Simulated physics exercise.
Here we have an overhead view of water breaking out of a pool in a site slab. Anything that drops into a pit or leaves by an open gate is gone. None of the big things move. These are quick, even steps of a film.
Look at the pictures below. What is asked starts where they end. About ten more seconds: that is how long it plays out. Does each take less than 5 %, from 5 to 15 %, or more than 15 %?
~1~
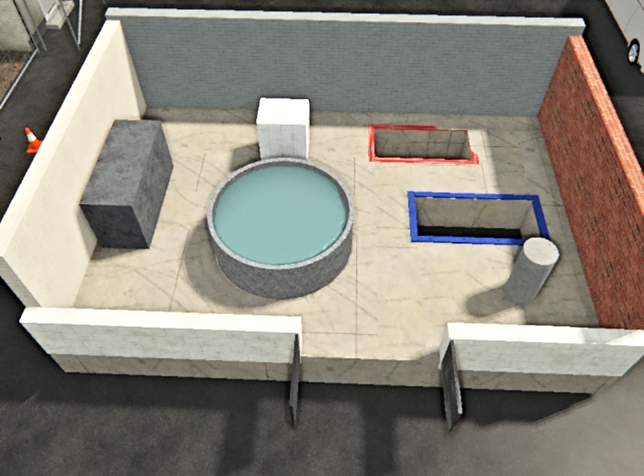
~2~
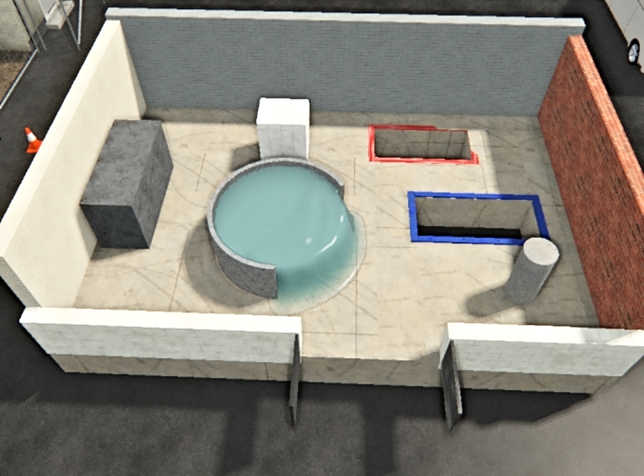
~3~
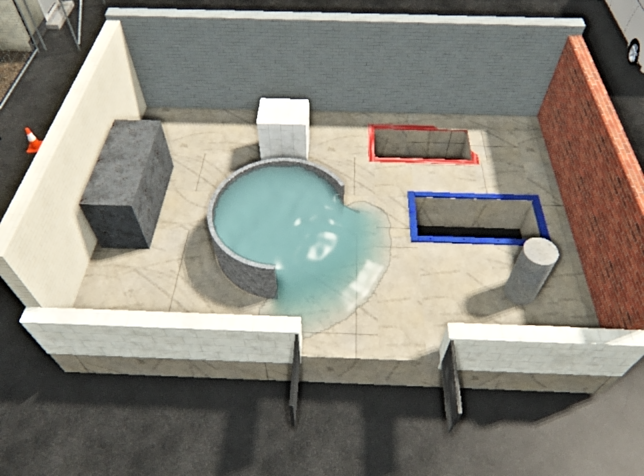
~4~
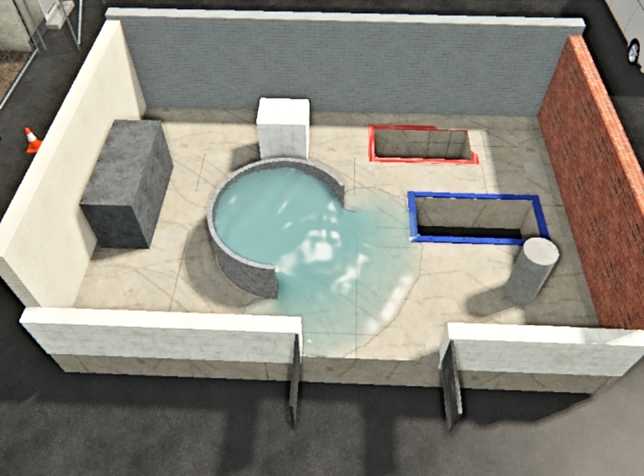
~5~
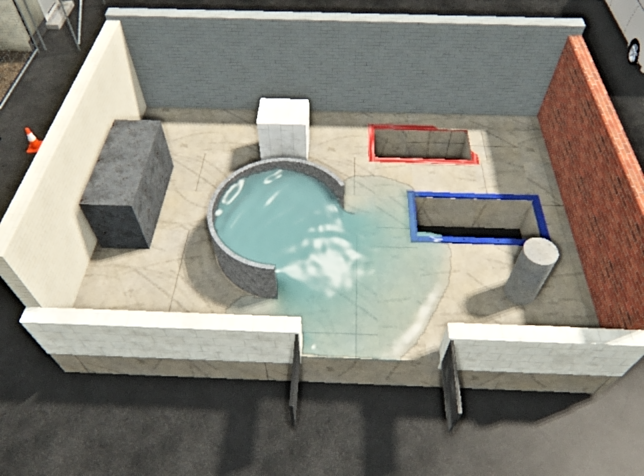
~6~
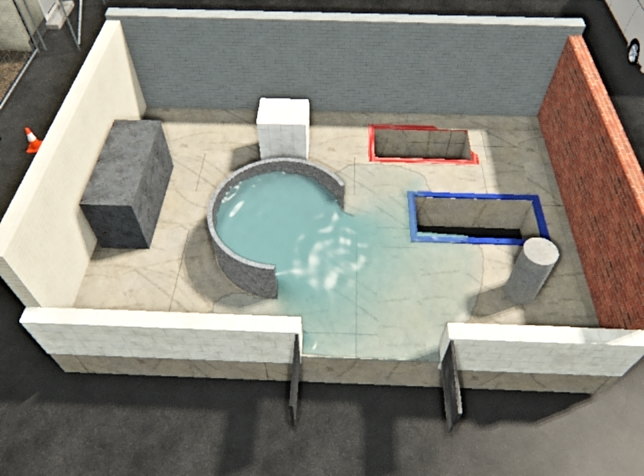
It ends like this: The gate takes more than 15 %; the blue pit takes more than 15 %; the red pit takes from 5 to 15 %.
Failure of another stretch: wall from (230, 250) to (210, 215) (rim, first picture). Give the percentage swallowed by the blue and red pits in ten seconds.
Out of every hundred parts, blue takes 0 and red takes 6.
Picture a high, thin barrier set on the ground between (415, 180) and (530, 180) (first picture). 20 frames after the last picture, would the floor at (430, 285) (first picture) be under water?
Submerged.
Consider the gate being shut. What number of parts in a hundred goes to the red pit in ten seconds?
Red pit, %: 12.
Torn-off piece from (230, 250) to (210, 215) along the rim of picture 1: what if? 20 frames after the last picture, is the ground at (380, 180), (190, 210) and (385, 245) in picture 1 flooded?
First spot spared, second spot submerged, third spot spared.
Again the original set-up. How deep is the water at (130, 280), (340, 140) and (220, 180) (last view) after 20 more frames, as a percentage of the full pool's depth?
The three come to near 2, 0 and 0 per cent respectively.
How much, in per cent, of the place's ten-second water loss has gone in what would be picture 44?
About 80 per cent.
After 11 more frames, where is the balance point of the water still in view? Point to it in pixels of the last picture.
Somewhere around (380, 274) in the last view.
A moment on, water covers 35 % of the floor; the gate 11 %, the blue pit 4 %, the red pit 1 %.
Next, water covers 40 % of the floor; the gate 21 %, the blue pit 7 %, the red pit 1 %.
Then, water covers 45 % of the floor; the gate 29 %, the blue pit 12 %, the red pit 2 %.
Later, water covers 50 % of the floor; the gate 36 %, the blue pit 18 %, the red pit 4 %.
In the end, water covers 60 % of the floor; the gate 43 %, the blue pit 20 %, the red pit 8 %.
